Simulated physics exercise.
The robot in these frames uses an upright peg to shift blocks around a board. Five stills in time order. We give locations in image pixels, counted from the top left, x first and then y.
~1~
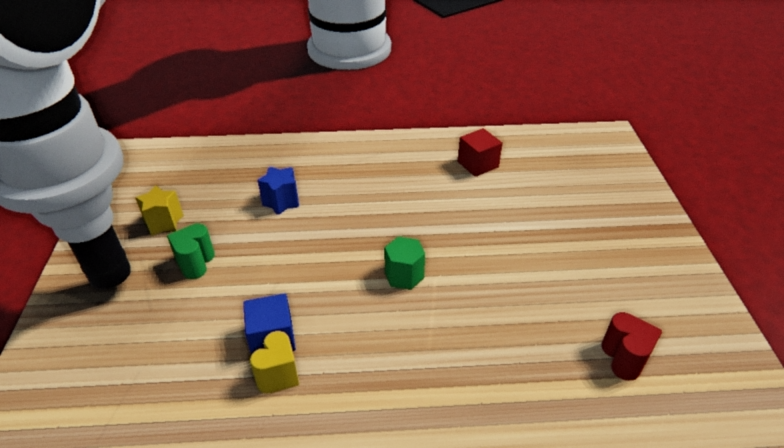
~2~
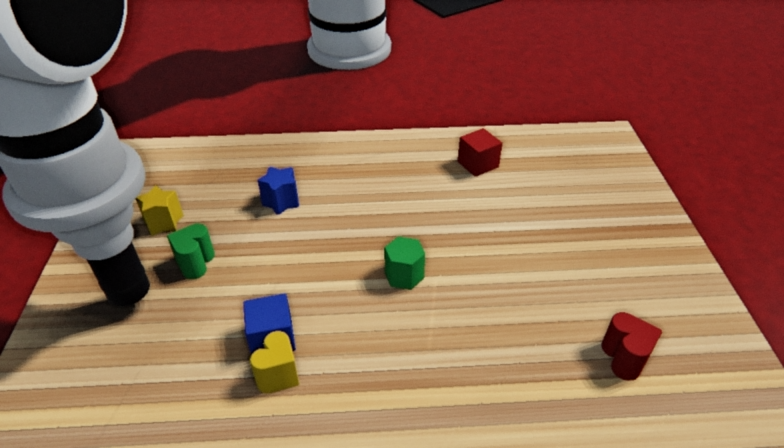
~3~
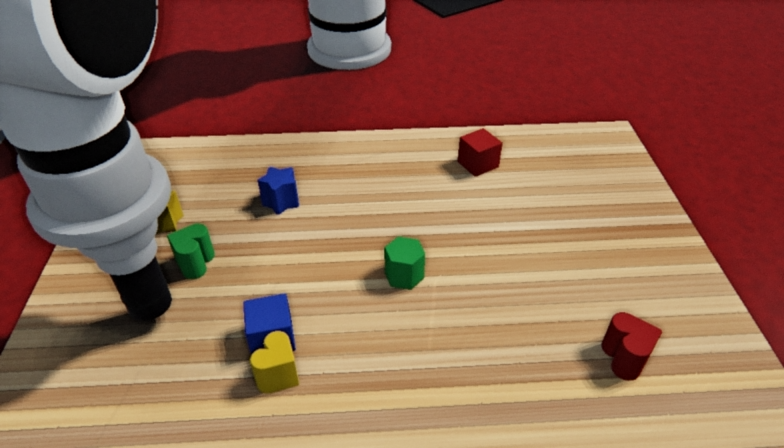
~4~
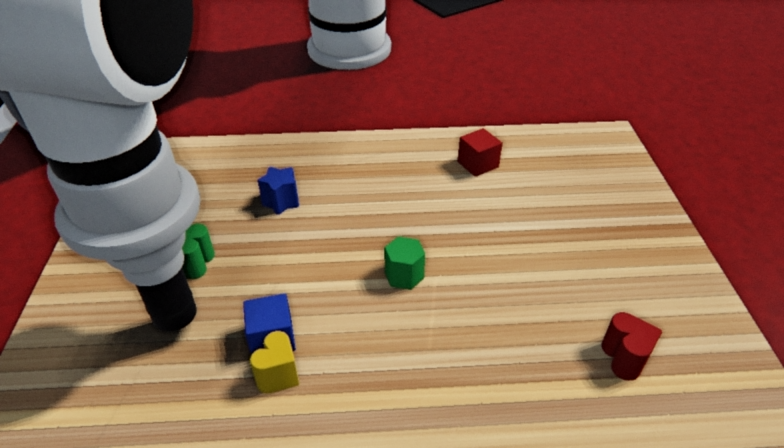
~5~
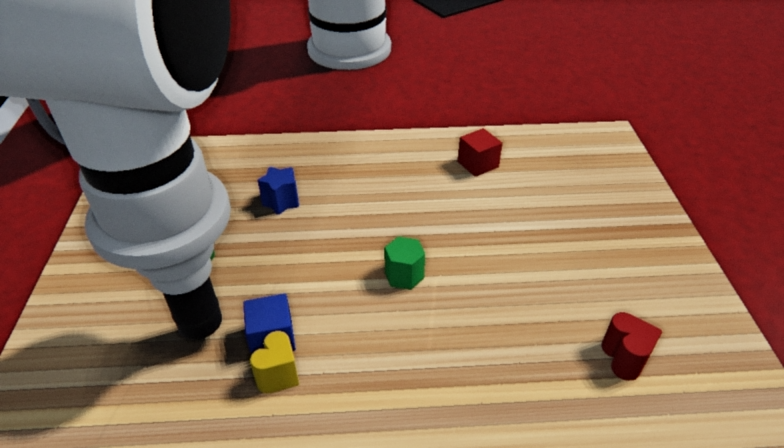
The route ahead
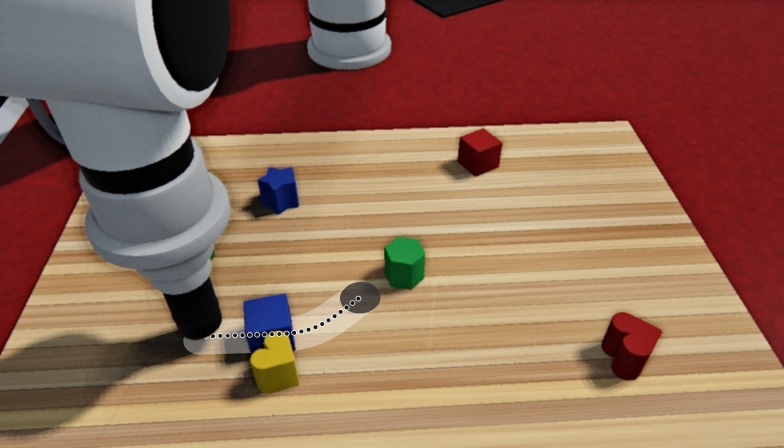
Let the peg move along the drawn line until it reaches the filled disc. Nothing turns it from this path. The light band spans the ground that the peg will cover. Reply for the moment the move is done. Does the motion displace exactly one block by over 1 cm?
Yes
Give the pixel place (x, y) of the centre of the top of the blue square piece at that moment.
My estimate: (363, 314).
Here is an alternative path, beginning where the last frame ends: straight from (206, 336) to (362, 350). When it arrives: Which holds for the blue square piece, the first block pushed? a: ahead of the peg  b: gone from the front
It's a.
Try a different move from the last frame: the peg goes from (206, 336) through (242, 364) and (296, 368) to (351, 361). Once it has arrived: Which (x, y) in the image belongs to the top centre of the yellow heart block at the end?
(346, 370)
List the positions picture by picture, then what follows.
Peg tip (111, 275); block tops, blue square piece (266, 313); yellow heart block (273, 351), in the first picture.
Peg (129, 292); blocks unchanged, in the second picture.
Peg (151, 305); blocks unchanged, in the third picture.
Peg (175, 316); blocks unchanged, in the fourth picture.
Peg (201, 323); blue square piece (266, 313); yellow heart block (273, 351), in the fifth picture.
Path on the board, from (206, 336) through (262, 335) and (318, 326) to (360, 297).
On the path given first. One third of the way, peg (260, 321); blue square piece (300, 313), turned 20° clockwise.
Two thirds of the way, peg (316, 313); blue square piece (354, 314), turned 45° clockwise.
At the end, peg (359, 284); blue square piece (363, 314), turned 55° clockwise; yellow heart block in place.
